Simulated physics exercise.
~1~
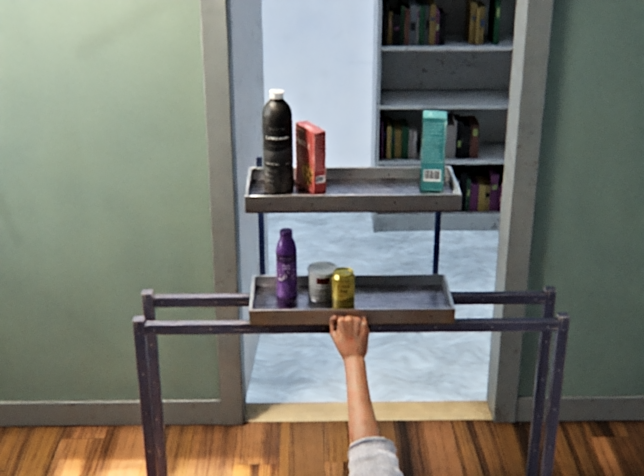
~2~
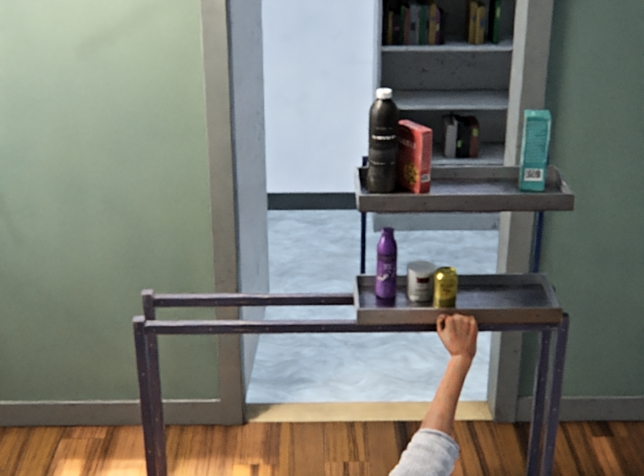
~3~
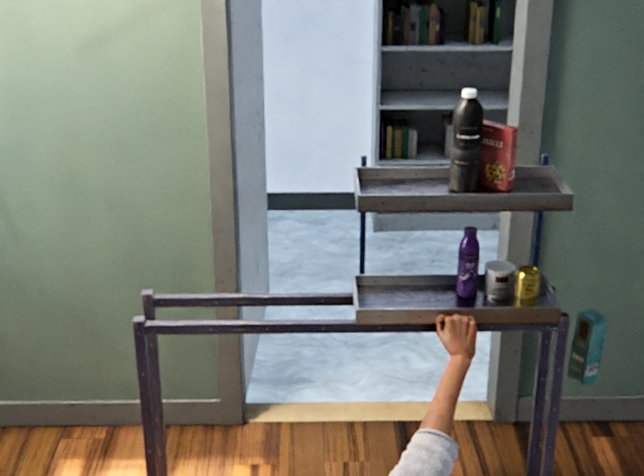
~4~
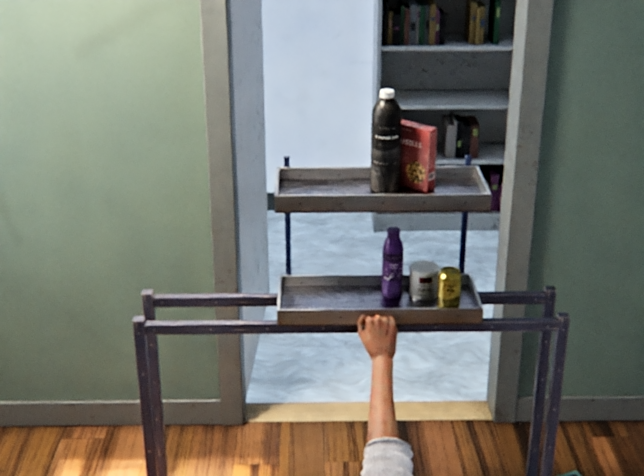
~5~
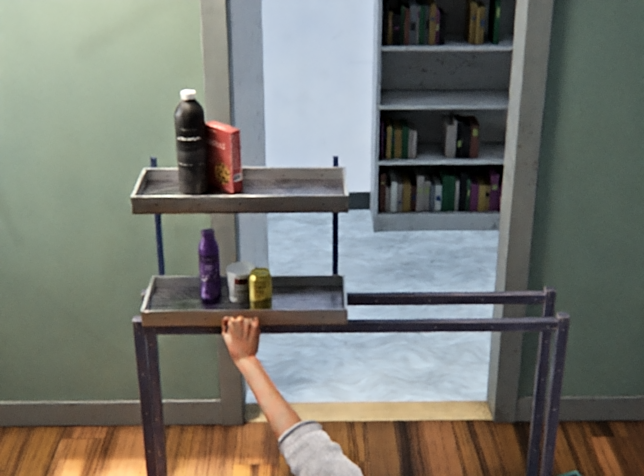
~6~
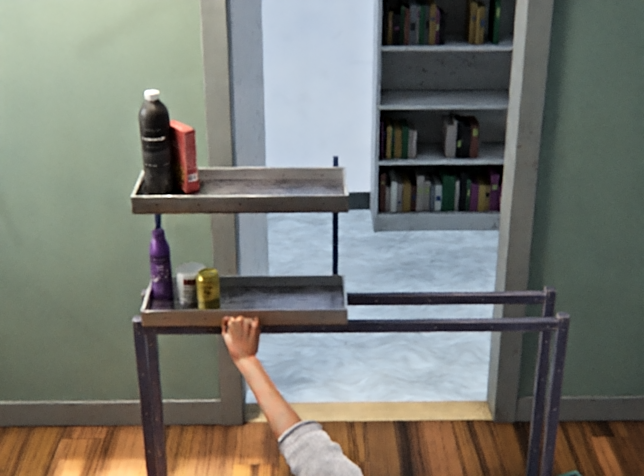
The clip shows a hand sliding a two-level tray of containers right, where the turquoise carton falls off the upper level's right end, then left along its rails; the remaining items slide but finish upright near the tray's left end, including the black bottle.
